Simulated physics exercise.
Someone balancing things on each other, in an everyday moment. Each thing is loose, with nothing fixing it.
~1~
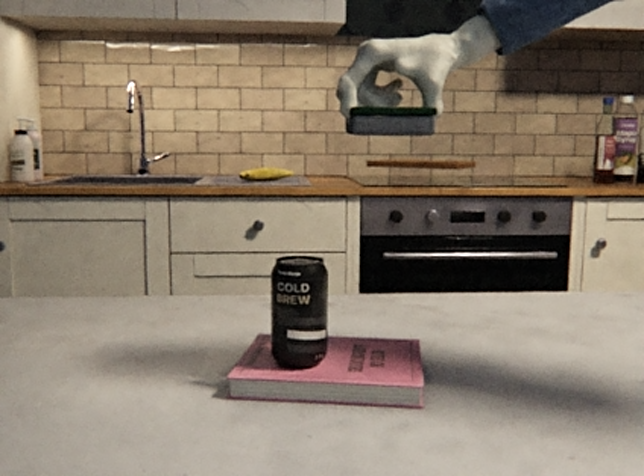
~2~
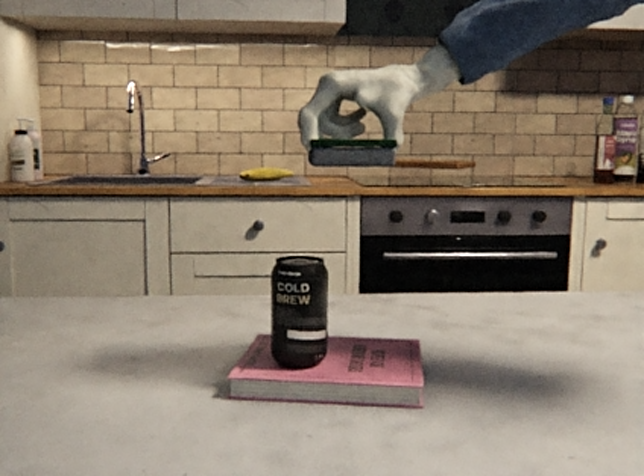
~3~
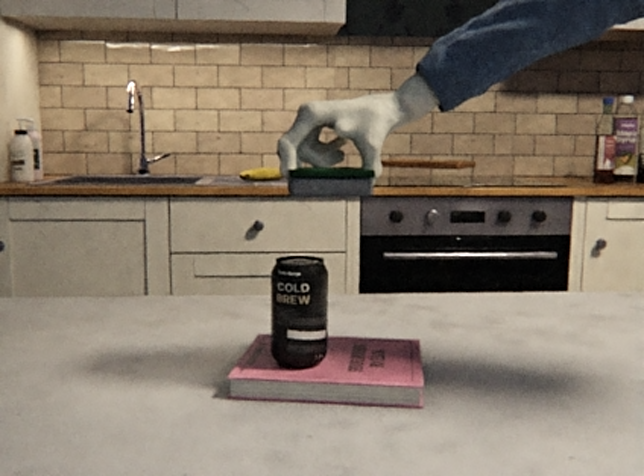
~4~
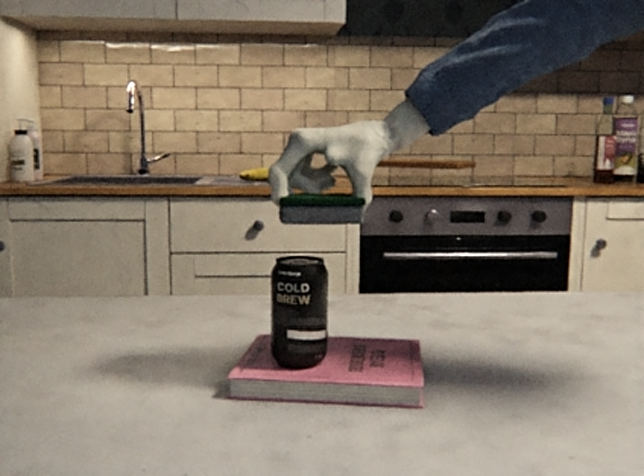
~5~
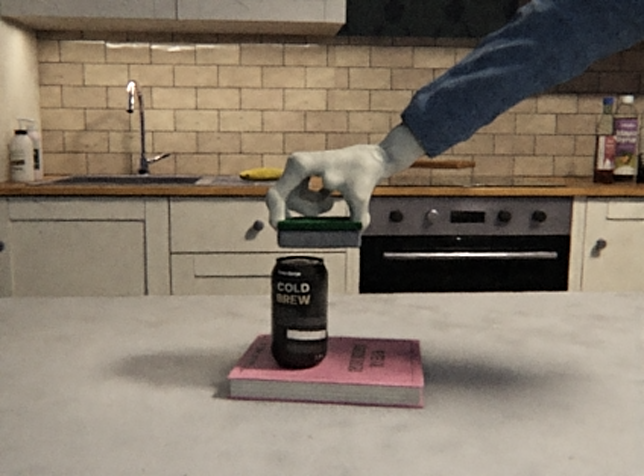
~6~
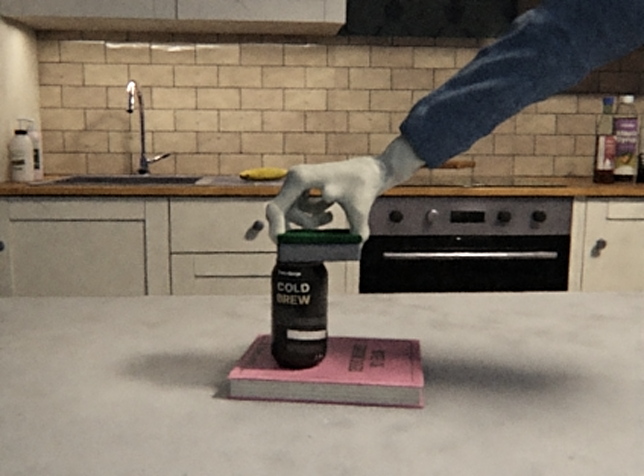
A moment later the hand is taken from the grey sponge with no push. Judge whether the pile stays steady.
It will stay balanced.
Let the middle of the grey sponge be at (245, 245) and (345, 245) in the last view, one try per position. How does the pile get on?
The first try leaves the pile knocked down, the second leaves it knocked down.
Then, 0.20 s after the last picture, nothing has stirred.
Then, 0.50 s after the last picture, grey sponge resting near (318, 246).
At rest, all 3 in place. Seen from the same camera at the end, grey sponge near (318, 246). The pile stays up.
